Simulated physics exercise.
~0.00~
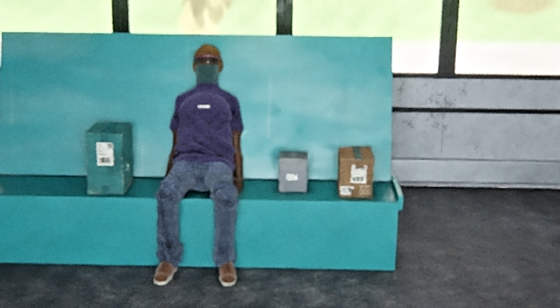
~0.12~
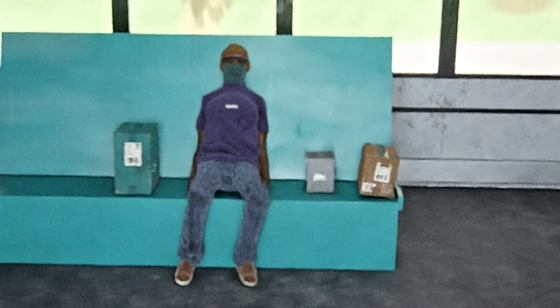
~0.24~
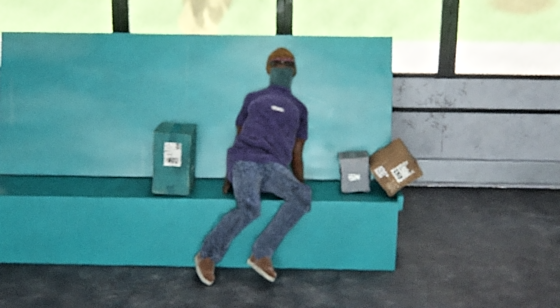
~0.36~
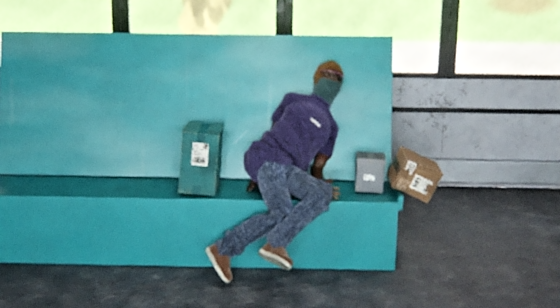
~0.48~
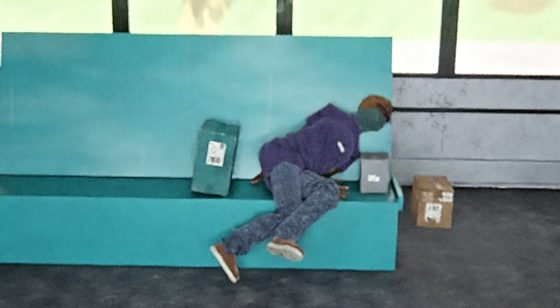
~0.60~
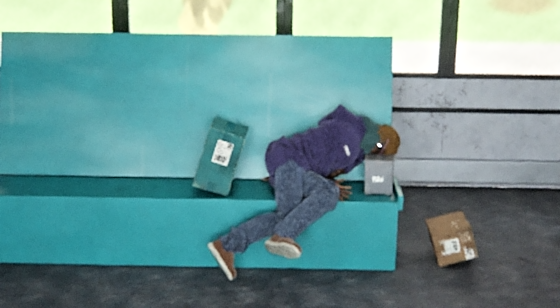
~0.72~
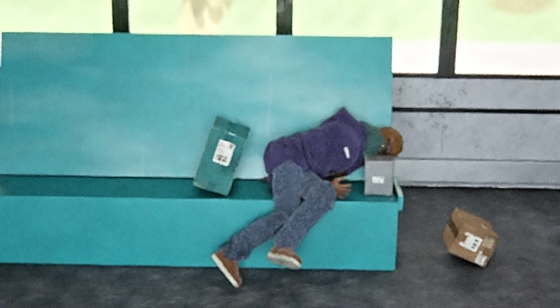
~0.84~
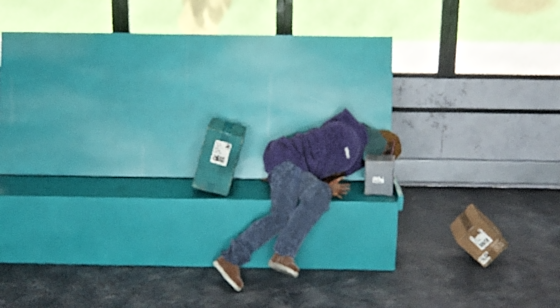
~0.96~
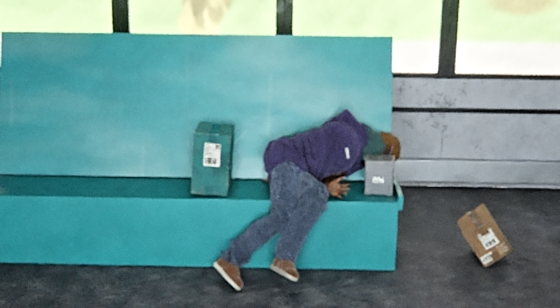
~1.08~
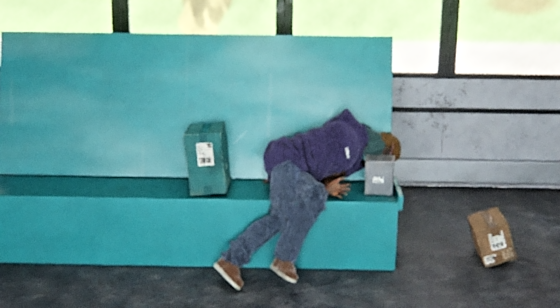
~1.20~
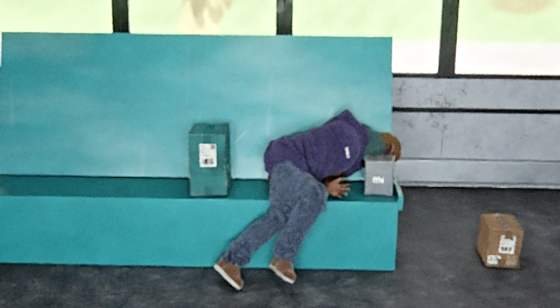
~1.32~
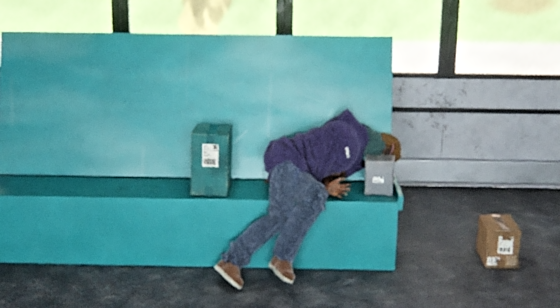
A seated person in a purple shirt and three boxes slide right along a teal bench; the brown box tumbles off the end onto the floor while the person slumps sideways over the grey box, and the teal box tilts, then settles upright.
